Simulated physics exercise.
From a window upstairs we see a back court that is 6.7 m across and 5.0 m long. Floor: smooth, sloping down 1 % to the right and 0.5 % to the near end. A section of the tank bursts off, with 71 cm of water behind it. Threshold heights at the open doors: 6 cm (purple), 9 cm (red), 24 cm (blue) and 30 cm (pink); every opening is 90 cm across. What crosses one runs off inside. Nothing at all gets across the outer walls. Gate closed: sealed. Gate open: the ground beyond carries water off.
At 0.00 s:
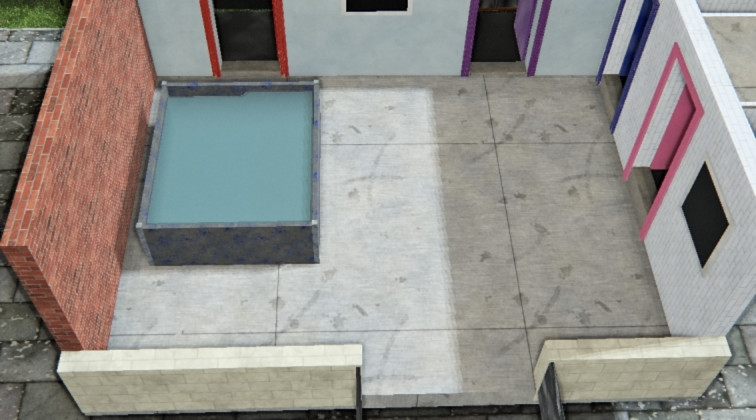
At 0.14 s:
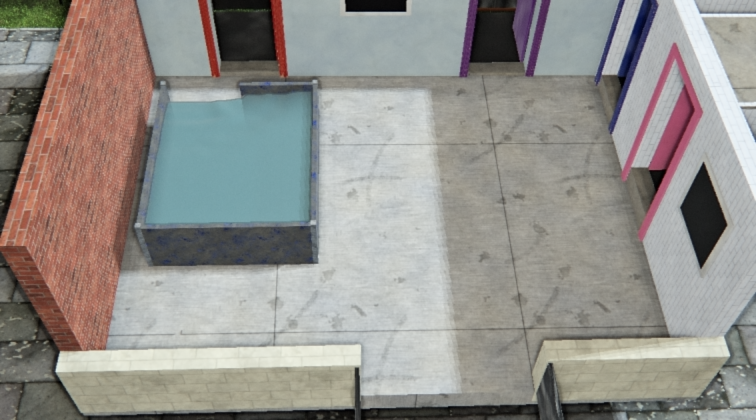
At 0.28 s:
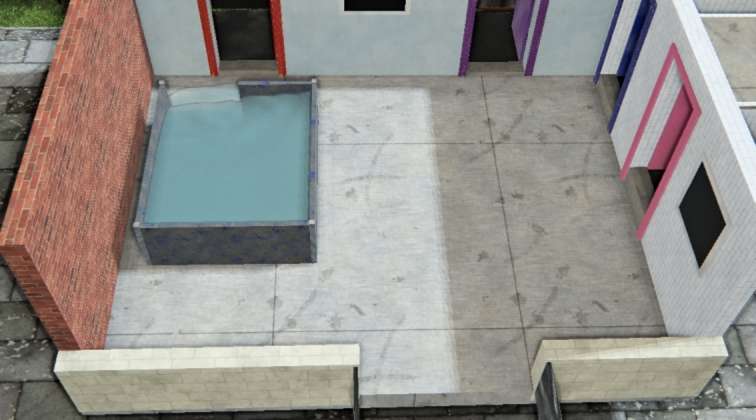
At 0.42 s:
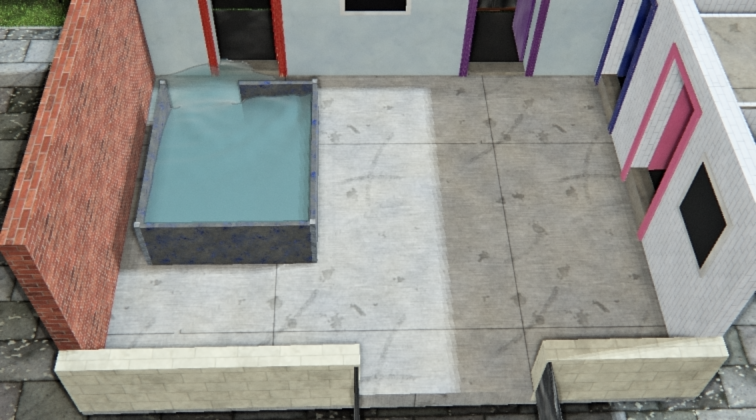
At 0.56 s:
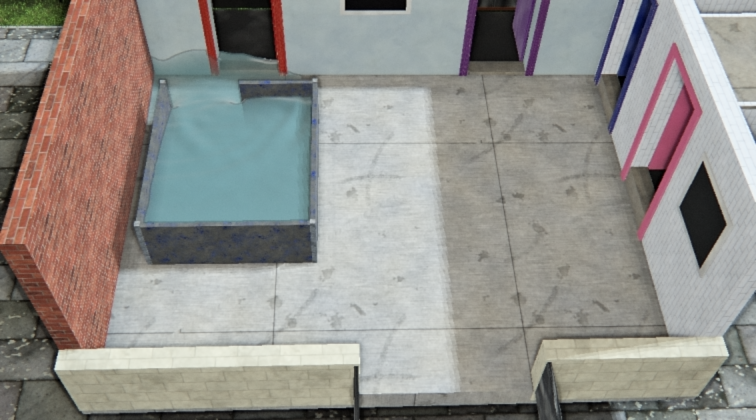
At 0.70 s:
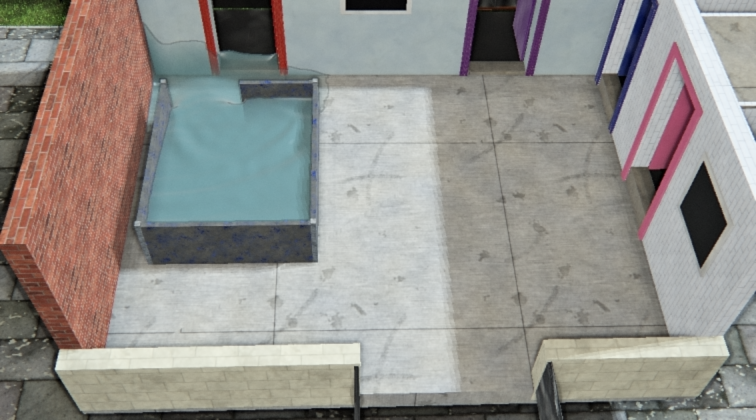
Water in a raised rectangular tank beside a red brick wall pours out through a gap that opens at the left of its far side, then spreads behind the tank along the back wall, past the foot of a red-framed doorway.
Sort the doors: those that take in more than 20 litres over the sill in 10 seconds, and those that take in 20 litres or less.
Sorted: The purple door takes in 20 litres or less; the red door takes in more; the blue door takes in 20 litres or less; the pink door takes in 20 litres or less.
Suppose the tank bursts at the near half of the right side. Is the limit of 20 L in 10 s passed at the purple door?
Note: Purple door, beyond the limit.
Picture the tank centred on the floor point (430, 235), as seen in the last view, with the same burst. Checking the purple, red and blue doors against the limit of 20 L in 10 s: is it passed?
Measured against that limit, purple comes out beyond it, red beyond it and blue short of it.
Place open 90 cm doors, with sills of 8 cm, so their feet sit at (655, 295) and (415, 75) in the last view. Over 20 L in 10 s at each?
Door 1: Limit broken; door 2: Limit not reached.
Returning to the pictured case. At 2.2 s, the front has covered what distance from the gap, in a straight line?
It comes to some 4.6 metres.
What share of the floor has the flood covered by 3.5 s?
Covered: Roughly 55 per cent.
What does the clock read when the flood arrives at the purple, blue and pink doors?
Purple: 2.0 s; blue: 3.2 s; pink: 3.8 s.
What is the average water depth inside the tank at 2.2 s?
The average depth is around 43 cm.
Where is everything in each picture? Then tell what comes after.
Still water, 71 cm deep, in the tank at (235, 154), in the first frame.
The front is at a hidden place, 0.6 m from the gap on the tank's far side; 0.2 m2 of floor is under water; 71 cm left at the back of the tank, in the second frame.
The front is at a hidden place, 0.9 m from the gap on the tank's far side; 0.8 m2 of floor is under water; 71 cm left at the back of the tank, in the third frame.
Water pours out on the tank's far side and has run 1.3 m, to (265, 75); typically 10 cm deep outside, 71 cm at the tank's back, in the fourth frame.
The front is at (297, 75), 1.6 m from the gap on the tank's far side; 2.2 m2 of floor is under water; 71 cm left at the back of the tank, in the fifth frame.
The front is at (325, 75), 1.9 m from the gap on the tank's far side; 2.3 m2 of floor is under water; 69 cm left at the back of the tank, in the sixth frame.
After 1.4 s water covers 10 % of the floor and is deepest (60 cm) near (180, 80); purple door not reached, red door 32 cm at the sill, 154 L in, blue door not reached, pink door not reached.
After 2.2 s water covers 20 % of the floor and is deepest (50 cm) near (167, 89); purple door 1 cm at the sill, 0 L in, red door 32 cm at the sill, 333 L in, blue door not reached, pink door not reached.
After 3.5 s water covers 55 % of the floor and is deepest (34 cm) near (104, 364); purple door 3 cm at the sill, 0 L in, red door 24 cm at the sill, 518 L in, blue door 18 cm at the sill, 0 L in, pink door not reached.
After 6.0 s water covers 90 % of the floor and is deepest (20 cm) near (164, 106); purple door 3 cm at the sill, 0 L in, red door 18 cm at the sill, 693 L in, blue door 14 cm at the sill, 0 L in, pink door 10 cm at the sill, 0 L in.
After 10.0 s water covers 95 % of the floor and is deepest (14 cm) near (677, 369); purple door 2 cm at the sill, 0 L in, red door 11 cm at the sill, 767 L in, blue door 10 cm at the sill, 0 L in, pink door 12 cm at the sill, 0 L in.
